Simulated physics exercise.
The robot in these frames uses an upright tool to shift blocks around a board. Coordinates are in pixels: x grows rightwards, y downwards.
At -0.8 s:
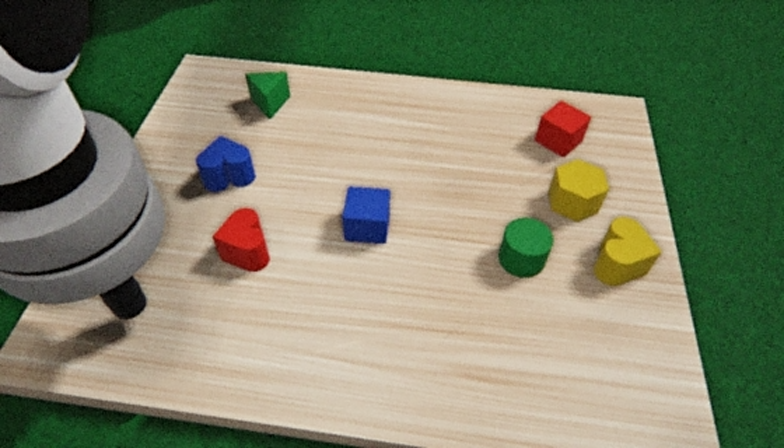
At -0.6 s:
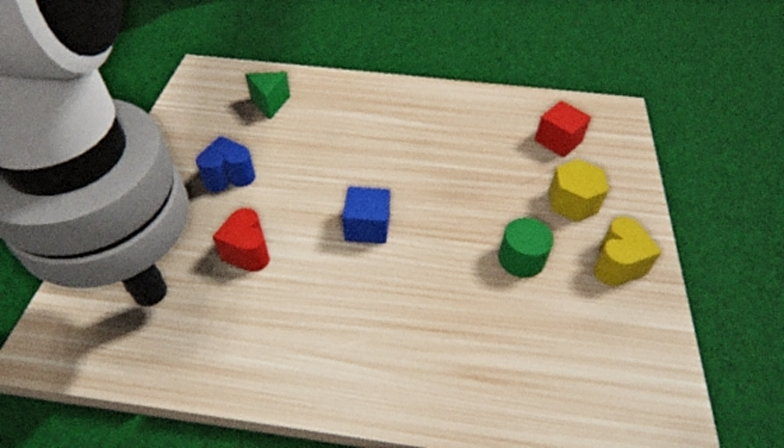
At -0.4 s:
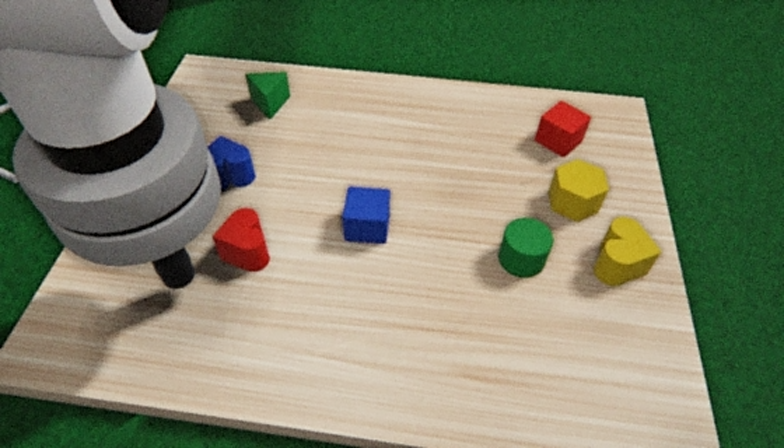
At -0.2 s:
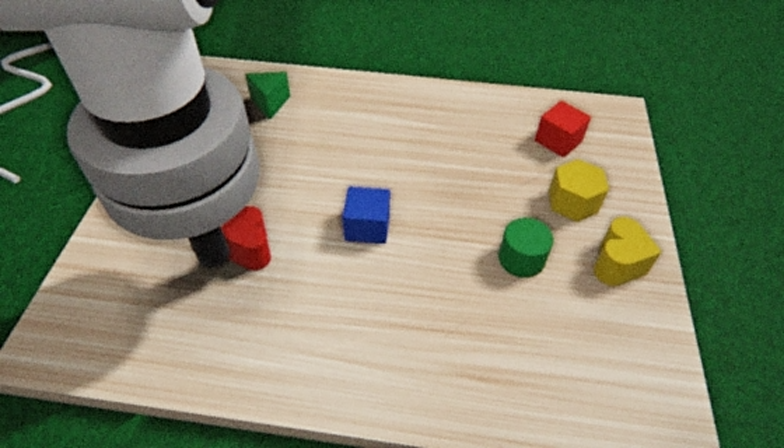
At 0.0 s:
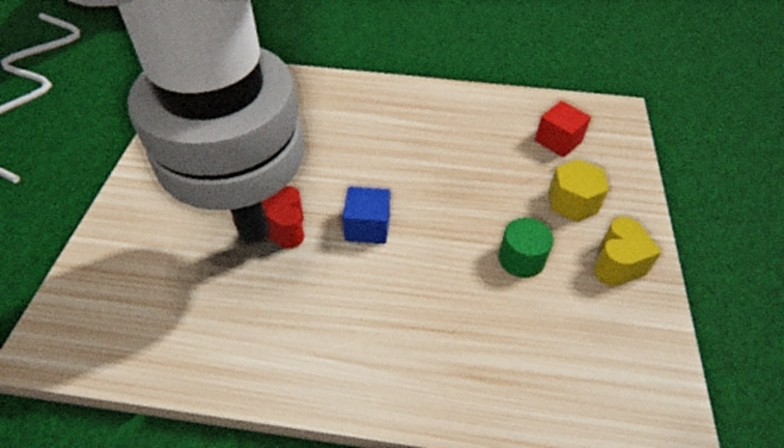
A robot arm with a dark upright tip slid rightward across a wooden board of colorful blocks, reached the red heart, and pushed it a short way right and slightly up, nearer the blue cube.
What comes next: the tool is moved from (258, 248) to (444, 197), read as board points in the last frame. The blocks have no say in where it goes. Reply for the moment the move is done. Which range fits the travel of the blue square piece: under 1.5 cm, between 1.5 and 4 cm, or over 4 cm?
Once the path is done, the blue square piece lies more than 4 cm from its present place.
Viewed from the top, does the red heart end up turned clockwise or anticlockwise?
Looking down, my answer is that the red heart rotates anticlockwise.
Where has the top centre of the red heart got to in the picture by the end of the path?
Roughly at (328, 176).
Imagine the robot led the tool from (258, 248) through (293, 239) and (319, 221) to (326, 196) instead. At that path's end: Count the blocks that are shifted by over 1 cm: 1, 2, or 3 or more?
Only one block.
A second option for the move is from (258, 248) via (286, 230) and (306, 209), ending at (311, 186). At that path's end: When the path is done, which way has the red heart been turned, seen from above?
Answer: With the clock.
On the path given first. One third of the way, tool at (322, 213); red heart at (323, 180), turned 35° anticlockwise.
Two thirds of the way, tool at (386, 196); red heart at (328, 176), turned 50° anticlockwise; blue square piece at (423, 195), turned 25° clockwise.
At the end, tool at (446, 181); red heart at (328, 176), turned 50° anticlockwise; blue square piece at (462, 199), turned 60° clockwise; green disc not moved.
